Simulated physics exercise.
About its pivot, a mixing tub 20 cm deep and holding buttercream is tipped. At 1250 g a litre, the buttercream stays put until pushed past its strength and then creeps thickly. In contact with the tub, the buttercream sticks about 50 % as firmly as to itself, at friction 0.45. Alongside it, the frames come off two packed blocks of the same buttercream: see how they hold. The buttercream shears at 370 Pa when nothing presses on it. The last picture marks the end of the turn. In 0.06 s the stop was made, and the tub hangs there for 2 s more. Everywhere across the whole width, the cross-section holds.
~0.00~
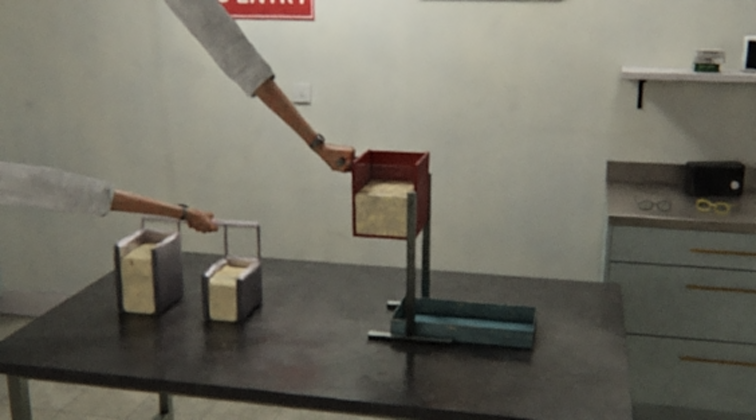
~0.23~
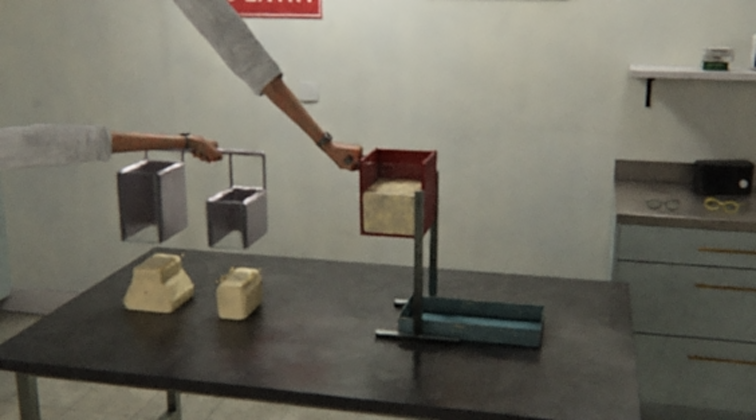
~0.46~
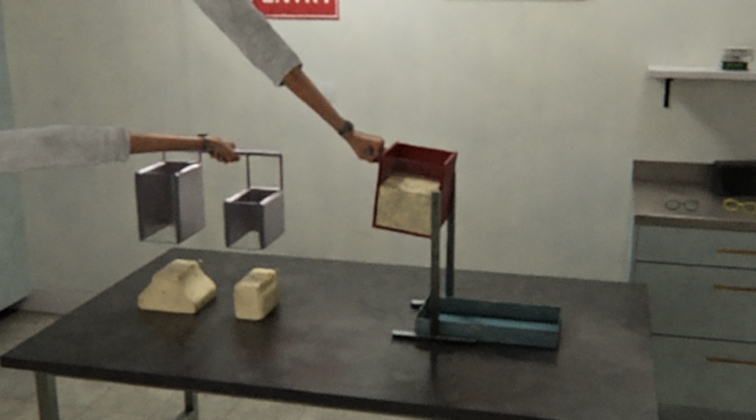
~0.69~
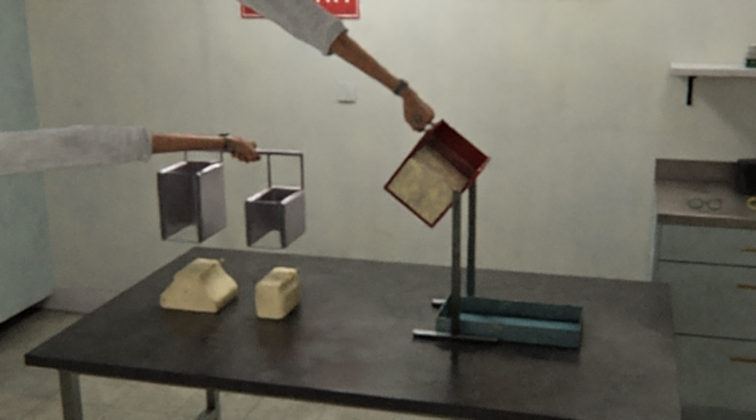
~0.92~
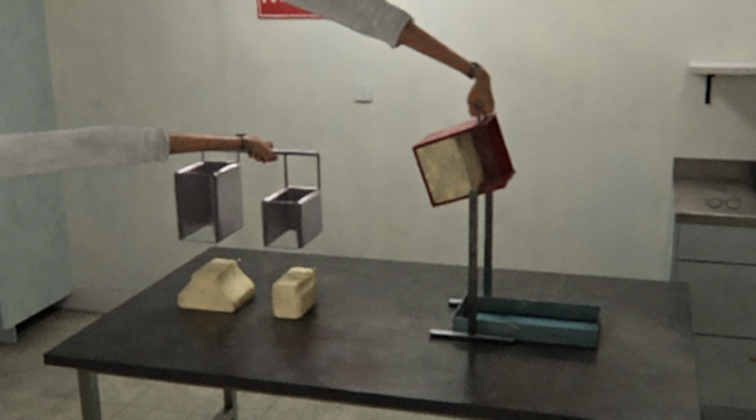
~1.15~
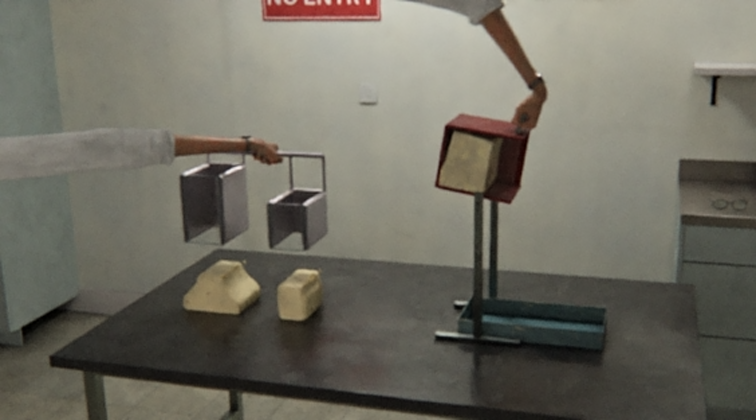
Arms lifting two metal moulds off pale blocks, the taller slumping, then tipping a red tub of buttercream rightward onto its side.
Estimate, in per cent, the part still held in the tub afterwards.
The part still in the tub is about 59 %.
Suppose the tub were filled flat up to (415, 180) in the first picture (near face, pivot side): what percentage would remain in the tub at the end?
40 %.
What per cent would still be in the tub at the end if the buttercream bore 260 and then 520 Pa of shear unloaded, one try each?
Result: 45 % for the first case, 100 % for the second.
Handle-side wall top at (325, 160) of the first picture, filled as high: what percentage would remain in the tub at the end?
The tub would end up holding some 35 % of it.
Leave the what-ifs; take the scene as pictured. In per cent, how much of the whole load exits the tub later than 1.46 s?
Roughly 14 percent of the load.
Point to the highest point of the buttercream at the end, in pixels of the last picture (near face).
Roughly at pixel (468, 168).
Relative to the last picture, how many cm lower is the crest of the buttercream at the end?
Roughly 10 cm.
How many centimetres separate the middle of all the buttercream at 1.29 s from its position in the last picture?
5 cm.
After 1.29 s, the tub is at 99 degrees and holds 100 %.
After 1.46 s, the tub is at 99 degrees and holds 73 %.
After 1.63 s, the tub is at 99 degrees and holds 59 %.
After 1.80 s, the tub is at 99 degrees and holds 59 %.
After 3.15 s, at the end, the tub is at 99 degrees and holds 59 %.
